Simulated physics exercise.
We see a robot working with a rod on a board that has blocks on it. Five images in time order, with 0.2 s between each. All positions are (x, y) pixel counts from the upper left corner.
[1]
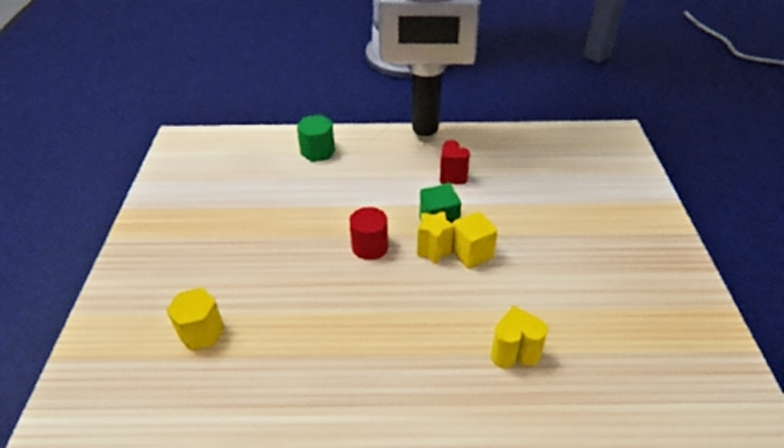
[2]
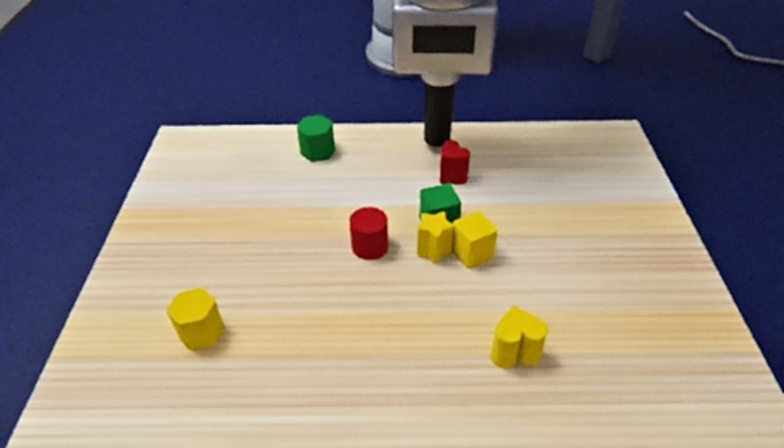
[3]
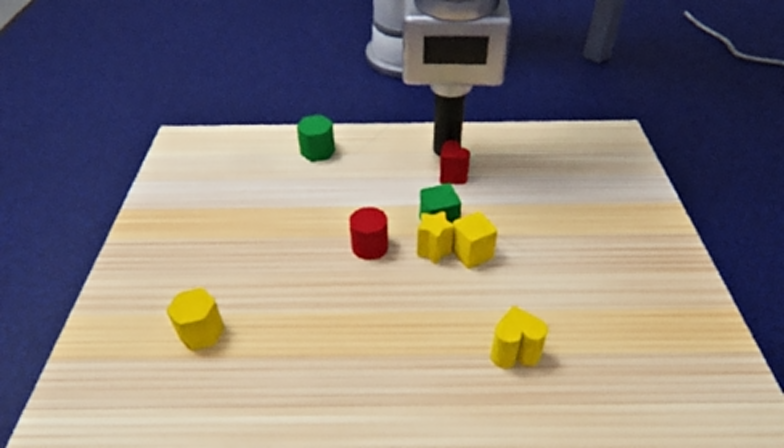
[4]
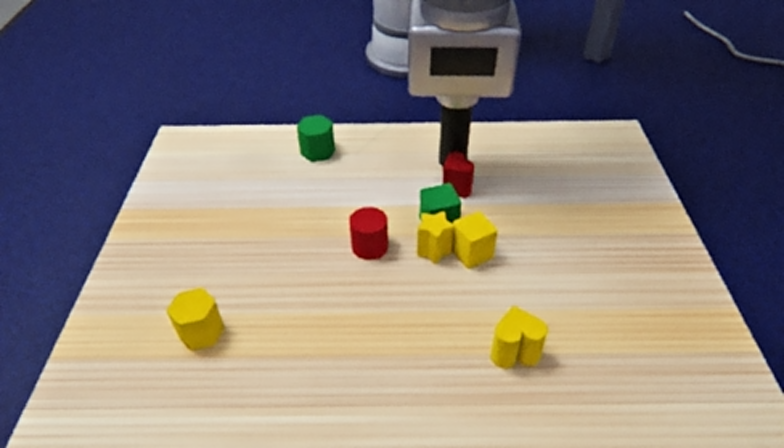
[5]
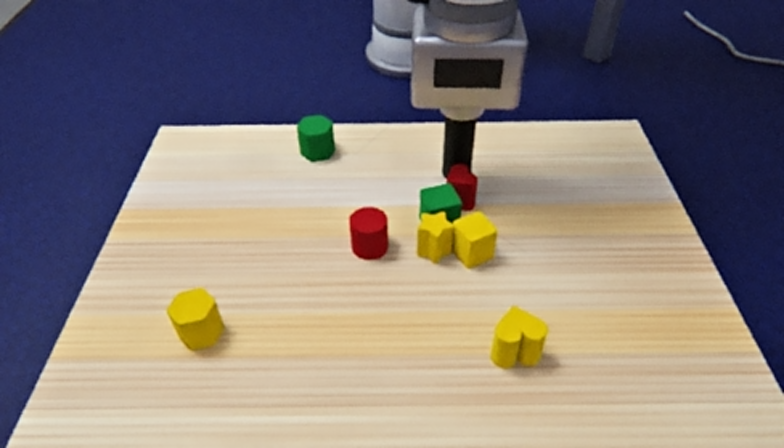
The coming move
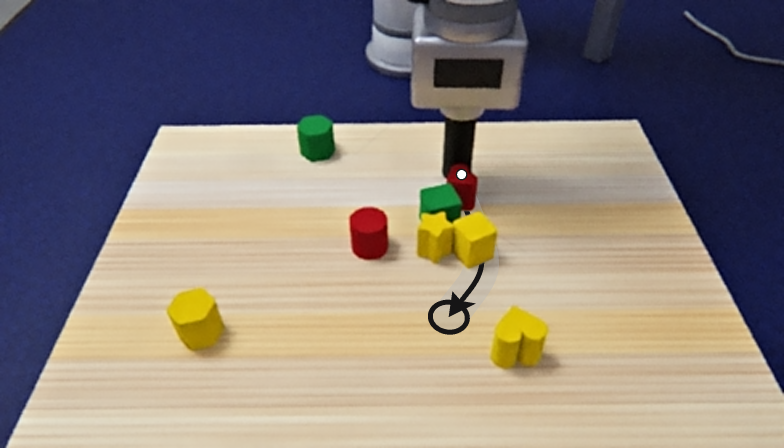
A robot arm lowered its black rod toward a small red heart block on a wooden board, then nudged it a short way toward the green and yellow blocks, while the others stayed still.
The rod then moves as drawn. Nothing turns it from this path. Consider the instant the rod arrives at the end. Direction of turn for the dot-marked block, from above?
From the top, the block rotates counterclockwise.
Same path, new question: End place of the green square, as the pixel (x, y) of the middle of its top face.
I think it will end close to (435, 213).
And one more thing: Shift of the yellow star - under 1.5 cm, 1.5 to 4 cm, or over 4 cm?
It ends 1.5 to 4 cm away.
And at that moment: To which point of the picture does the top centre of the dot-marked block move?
My prediction: (471, 320).
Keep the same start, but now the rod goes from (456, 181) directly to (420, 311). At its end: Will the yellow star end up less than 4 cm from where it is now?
No
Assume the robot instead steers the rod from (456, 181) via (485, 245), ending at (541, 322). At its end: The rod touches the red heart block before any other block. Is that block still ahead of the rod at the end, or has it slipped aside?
Lost on the way.
Path on the board, from (456, 181) via (471, 222) and (481, 269), ending at (449, 317); the dot is on the red heart block.
On the path given first. One third of the way, rod at (472, 214); yellow star at (424, 237), turned 25° anticlockwise; green square at (435, 213), turned 65° clockwise; red heart block at (482, 219); yellow square at (479, 240), turned 35° clockwise.
Two thirds of the way, rod at (482, 262); yellow star at (424, 237), turned 25° anticlockwise; green square at (435, 213), turned 65° clockwise; red heart block at (491, 271); yellow square at (482, 296), turned 45° clockwise.
At the end, rod at (450, 309); yellow star at (424, 237), turned 25° anticlockwise; green square at (435, 213), turned 65° clockwise; red heart block at (471, 320), turned 35° anticlockwise; yellow square at (482, 350).
